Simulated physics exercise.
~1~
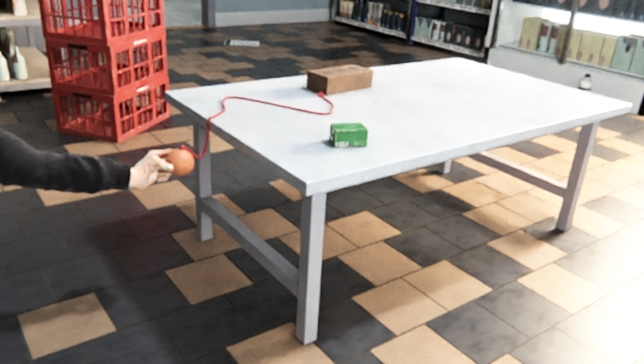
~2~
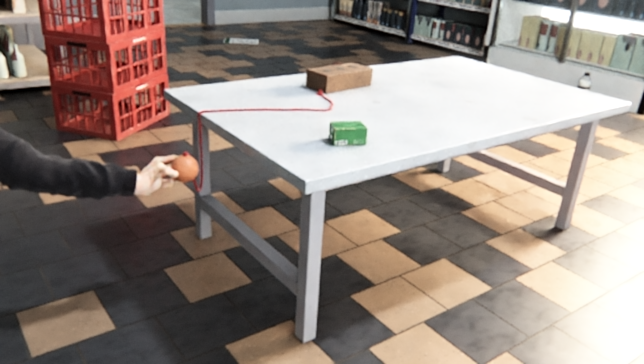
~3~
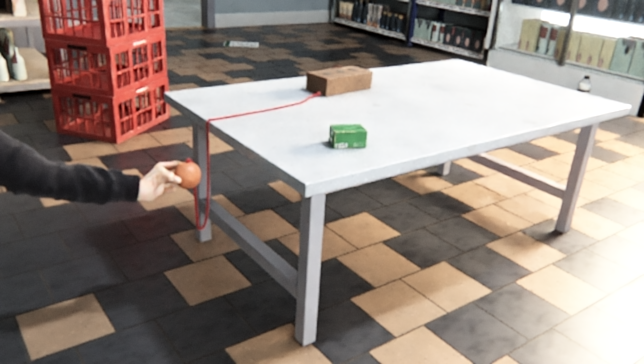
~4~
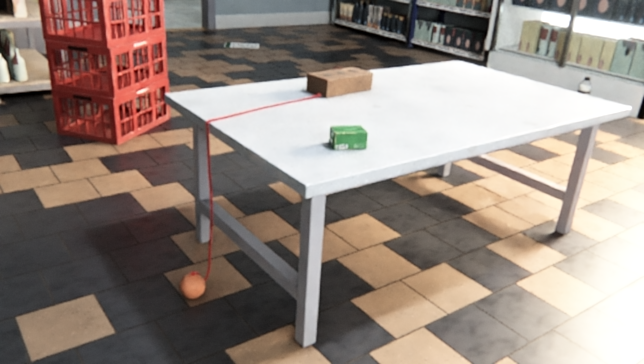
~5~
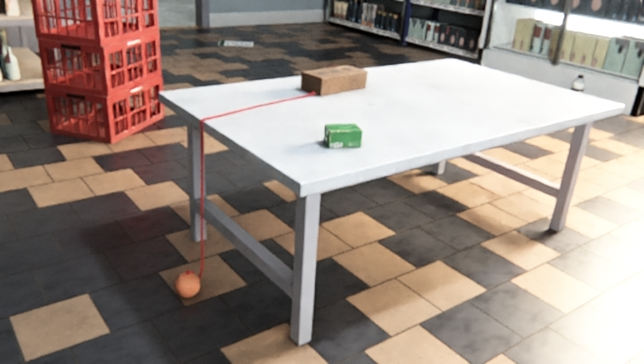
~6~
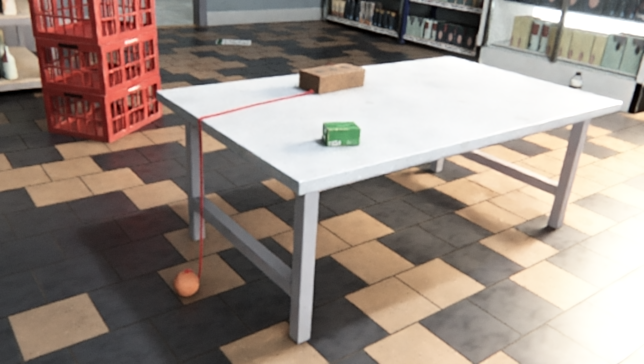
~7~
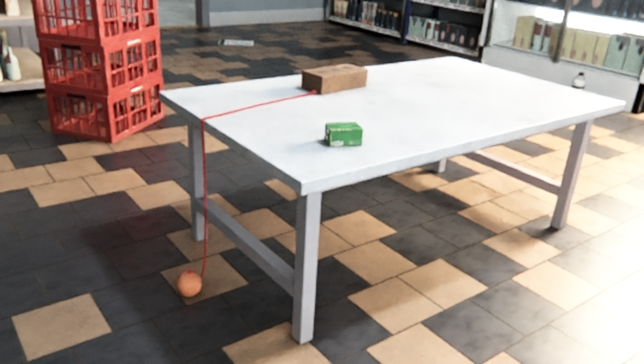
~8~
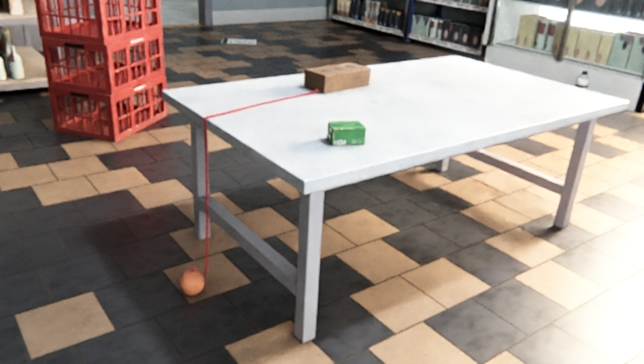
A hand releases a string-tied orange beside the table, and it drops to the floor.
